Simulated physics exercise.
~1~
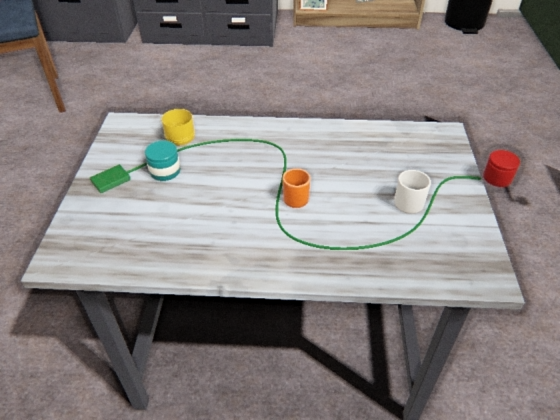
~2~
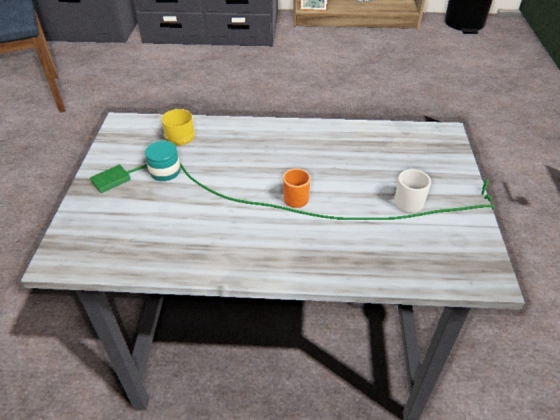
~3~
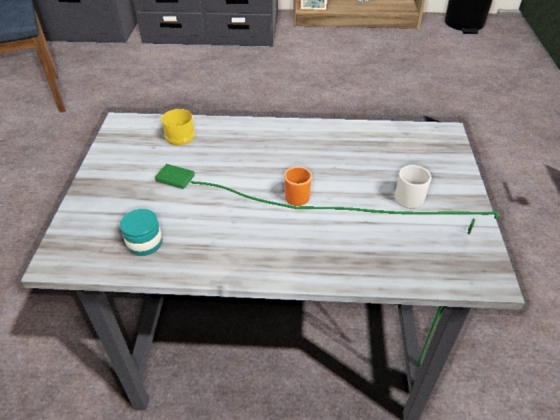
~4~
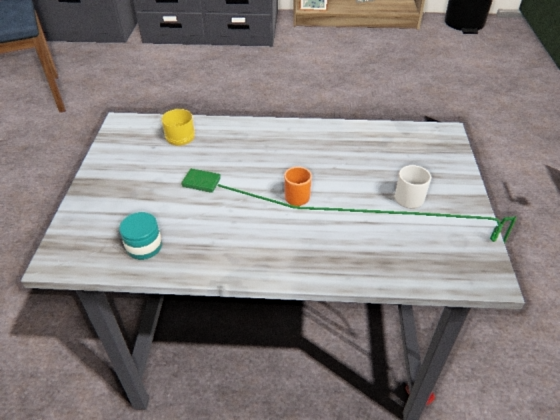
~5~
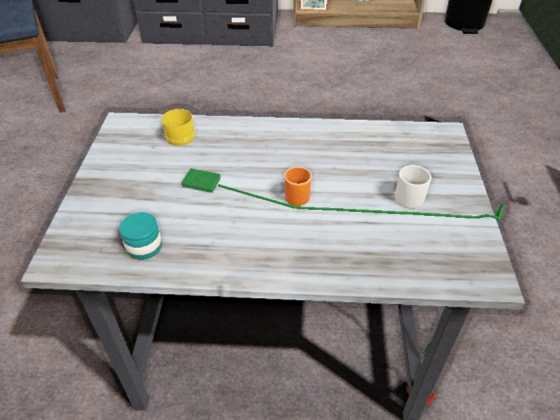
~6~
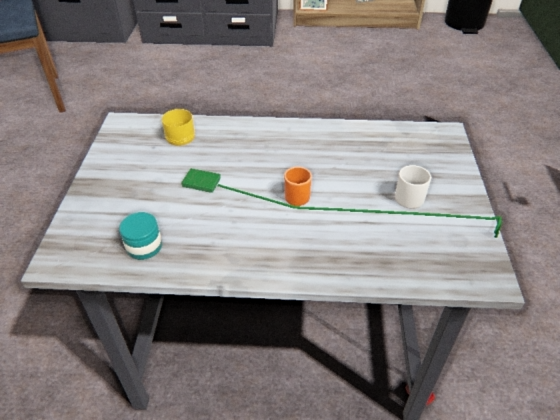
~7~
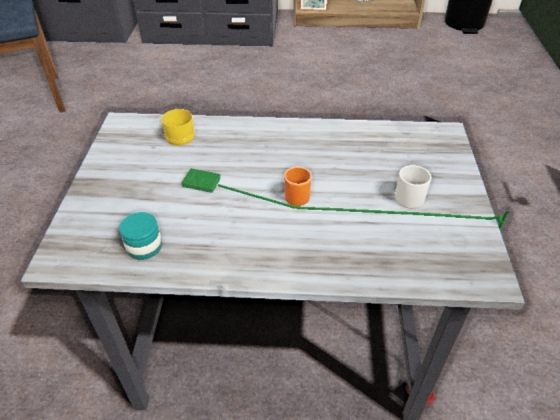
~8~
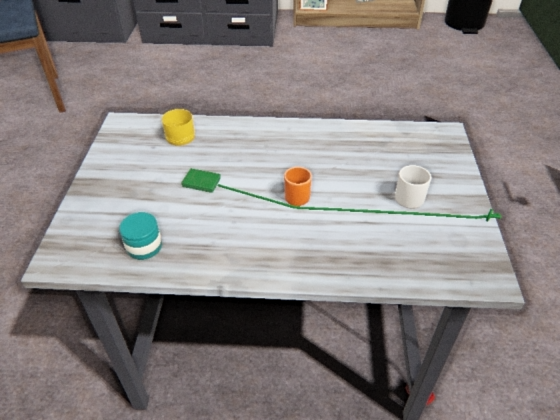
On a wood-topped table, a red cylinder falling off the right side, its green cable dragging a green block and shifting a teal canister.
